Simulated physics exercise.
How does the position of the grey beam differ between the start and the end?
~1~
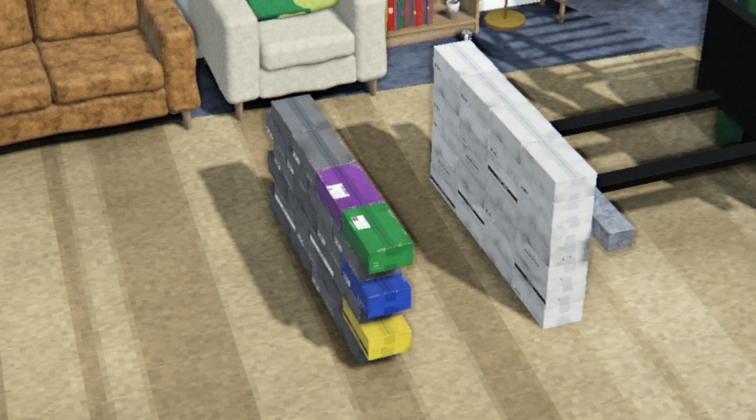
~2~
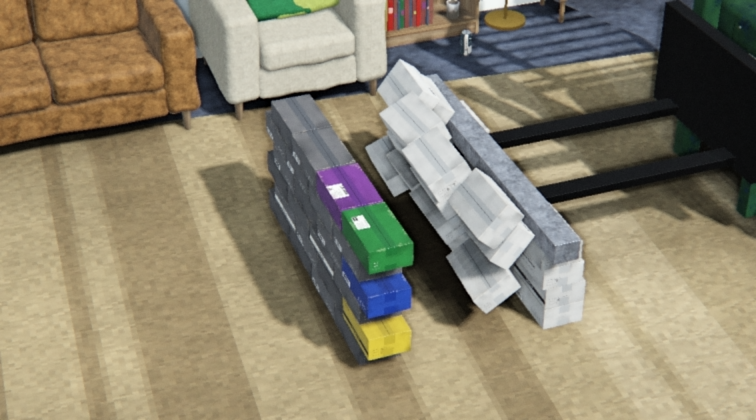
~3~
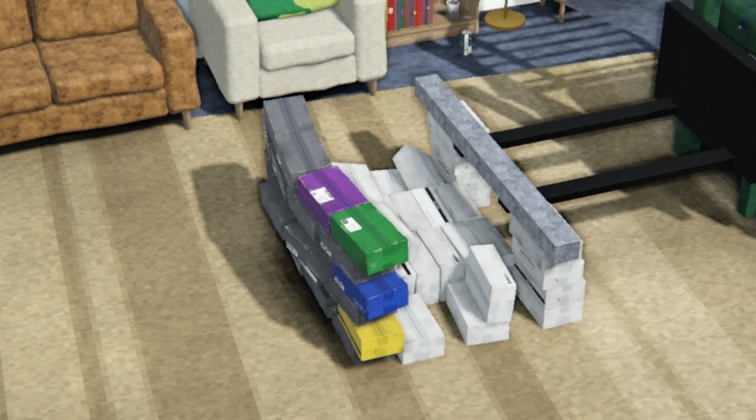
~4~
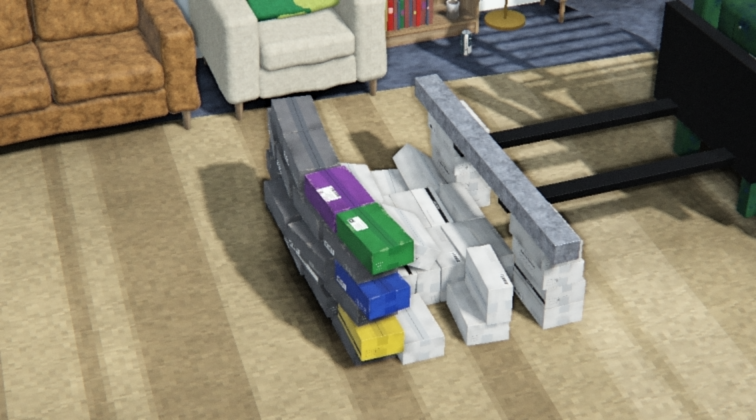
At the start the beam is mostly hidden behind the pale wall, on its right side. By the end it has moved left and sits in plain view where the upper part of that wall stood.
